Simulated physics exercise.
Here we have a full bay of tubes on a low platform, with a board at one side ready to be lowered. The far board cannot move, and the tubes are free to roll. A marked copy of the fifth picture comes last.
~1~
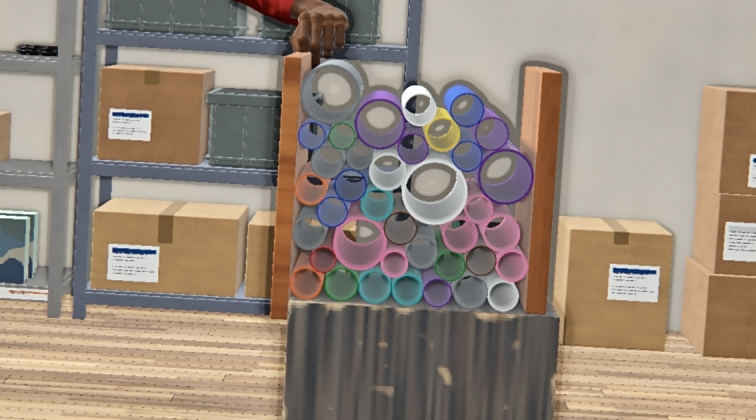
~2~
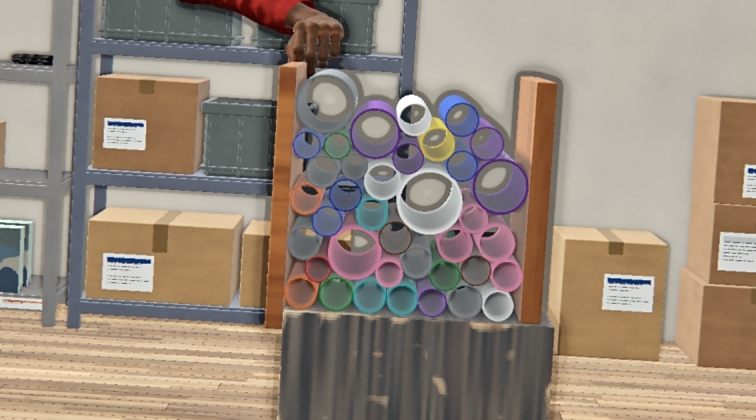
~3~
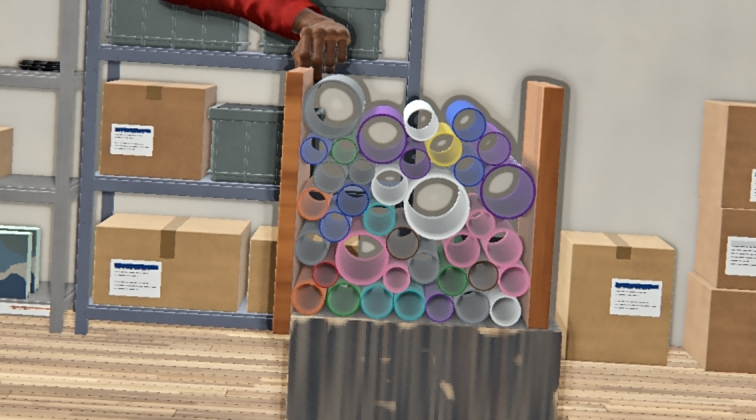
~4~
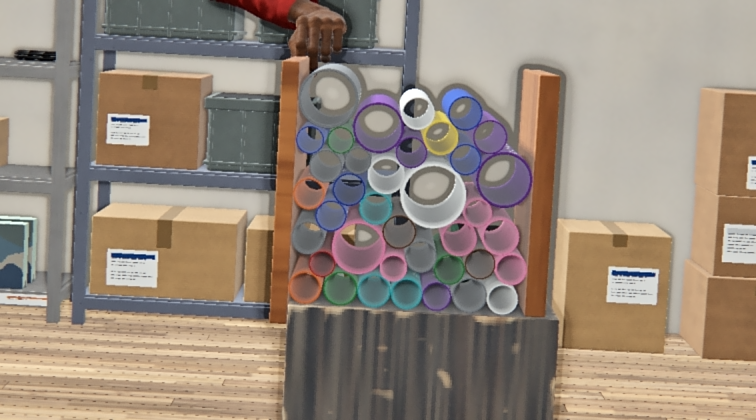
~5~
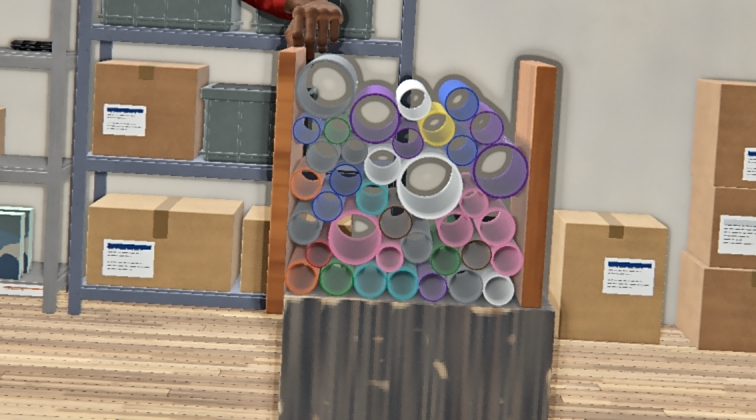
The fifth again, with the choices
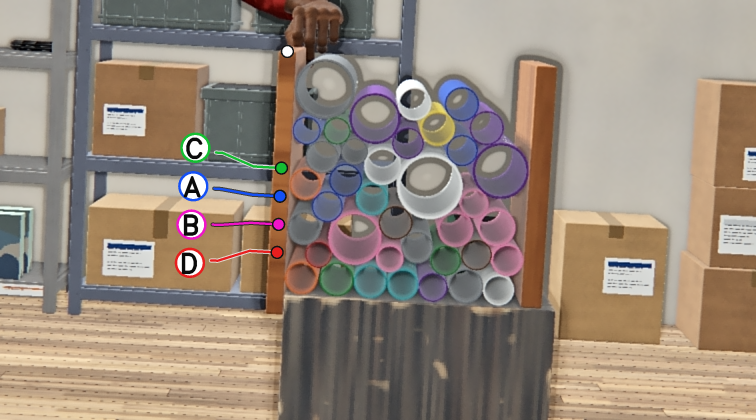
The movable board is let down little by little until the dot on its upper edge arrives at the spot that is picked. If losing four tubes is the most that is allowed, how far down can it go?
Down to A.
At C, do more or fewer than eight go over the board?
At C, fewer than eight.
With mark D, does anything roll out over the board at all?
Yes.
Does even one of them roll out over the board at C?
Yes, at C.
On the marked copy, A at (280, 196); B at (279, 225); C at (282, 168); D at (277, 252); the white dot at (288, 51).
With A. Early on, top of the board (293, 117).
Further on, top of the board (289, 190).
At the end, top of the board (289, 196), three out over the board.
As for the rest, B more than four out over the board; C one out over the board; D more than four out over the board.
